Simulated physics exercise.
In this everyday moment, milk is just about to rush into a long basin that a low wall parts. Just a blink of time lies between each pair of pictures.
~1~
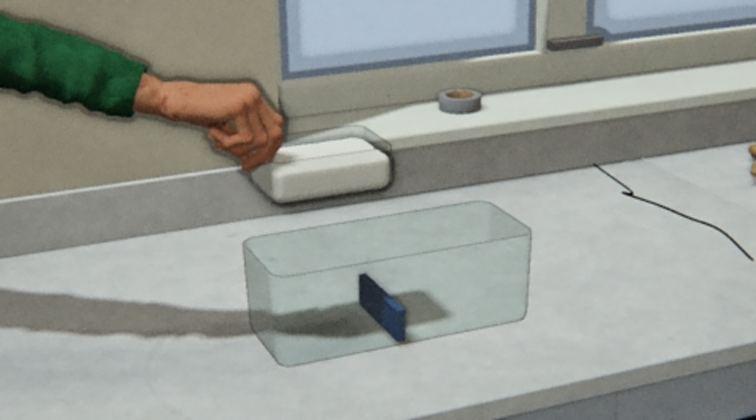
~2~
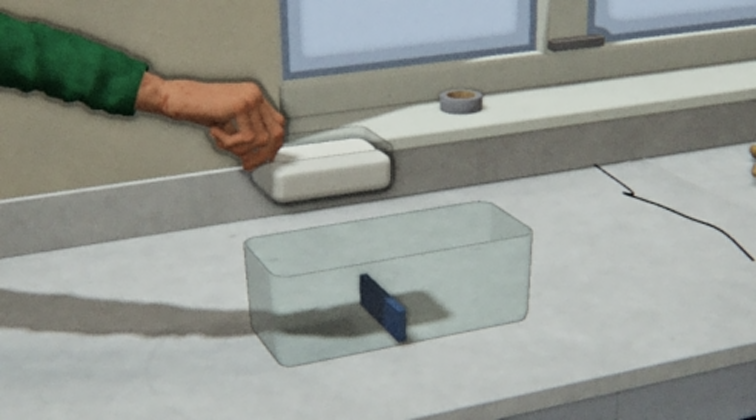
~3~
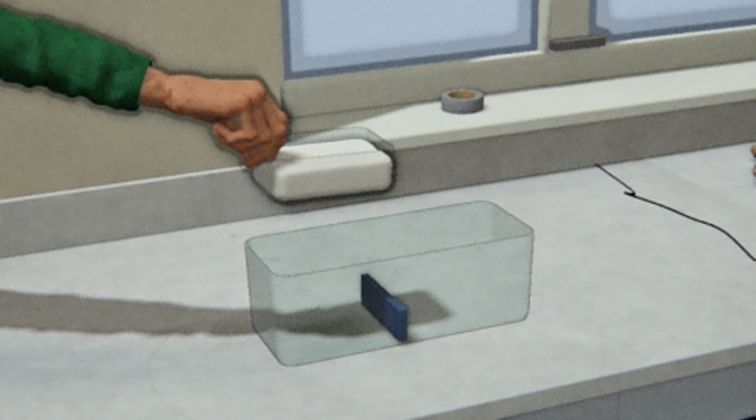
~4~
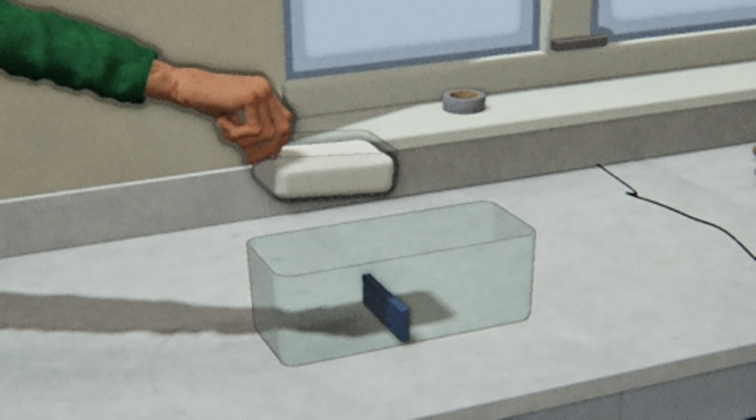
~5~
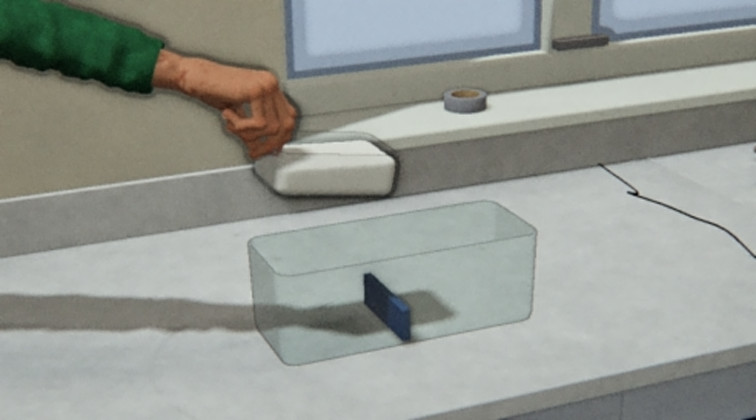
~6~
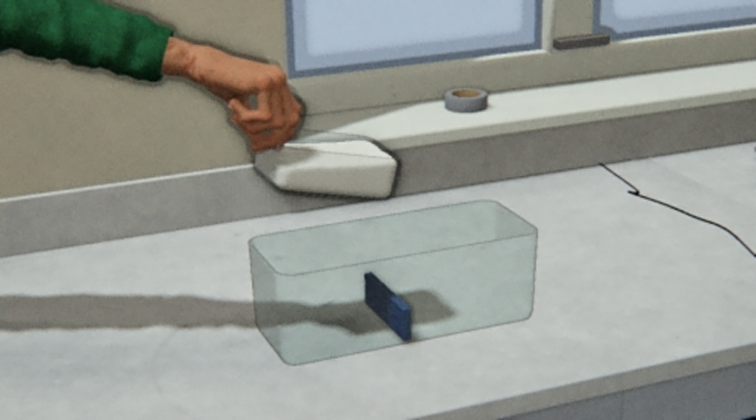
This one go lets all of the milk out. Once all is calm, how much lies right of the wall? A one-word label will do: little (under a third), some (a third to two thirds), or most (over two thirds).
Most.
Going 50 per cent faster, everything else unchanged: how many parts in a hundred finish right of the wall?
Close to 80 in a hundred.
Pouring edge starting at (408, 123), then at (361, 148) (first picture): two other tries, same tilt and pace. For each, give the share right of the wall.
Near 90 in a hundred first, near 70 in a hundred second.
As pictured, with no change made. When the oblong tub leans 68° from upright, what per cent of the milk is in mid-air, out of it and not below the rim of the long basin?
Close to 40 per cent.
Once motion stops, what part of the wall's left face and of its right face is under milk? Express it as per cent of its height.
Left part: 10 per cent, right part: 40 per cent.
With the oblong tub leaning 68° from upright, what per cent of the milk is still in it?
Remaining share, estimated: 30 %.
A moment on, the oblong tub is tipped part way and 28 per cent is still to pour, 0 is left of the wall and 30 right of it.
Next, the oblong tub is tipped on its side and 7 per cent is still to pour, 10 is left of the wall and 76 right of it.
Then the oblong tub is tipped right over and 1 per cent is still to pour, 19 is left of the wall and 76 right of it.
Later the oblong tub is tipped right over and 0 per cent is still to pour, 20 is left of the wall and 76 right of it.
Finally, 21 per cent lies left of the wall, 76 right of it and 3 outside.
